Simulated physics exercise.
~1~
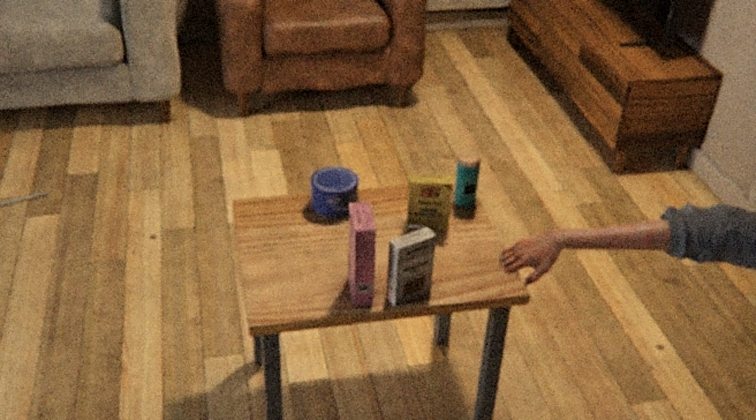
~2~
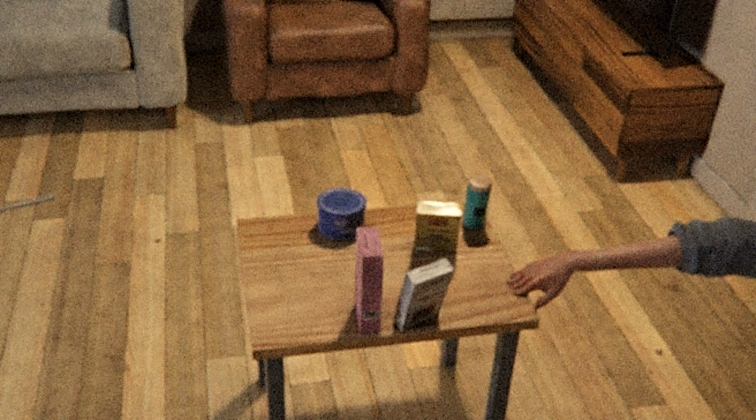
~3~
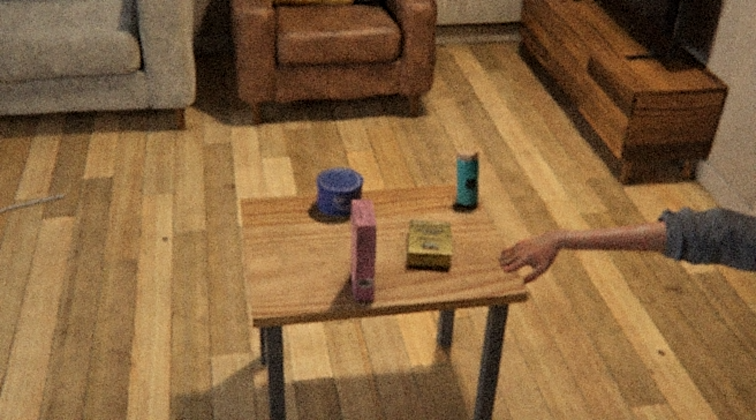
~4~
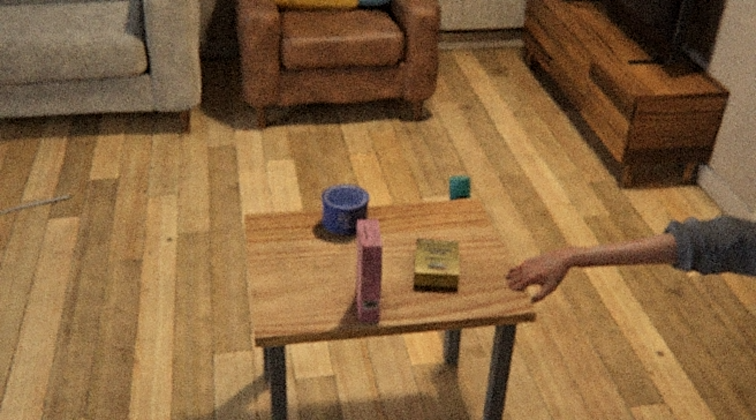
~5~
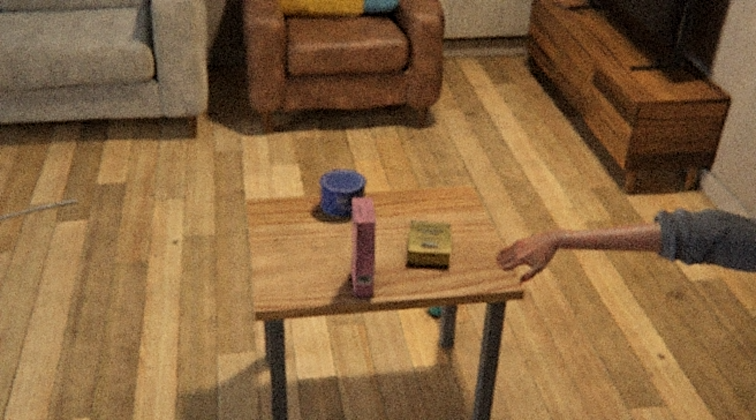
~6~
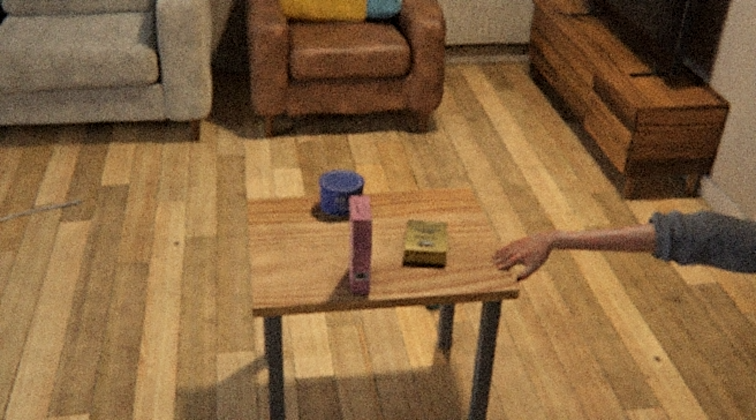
In a living room with a wooden floor, a small wooden table is seen from above its near side, a grey sofa and brown armchair behind. A hand from the right rests on the table's edge beside a pink packet, a white packet, a yellow packet, a turquoise jar and a blue tub. The table jerks towards us and back repeatedly, and the white and yellow packets tilt. The white packet disappears from the tabletop while the yellow one falls flat. The jar tips and drops off the far side, leaving the pink packet and tub upright.
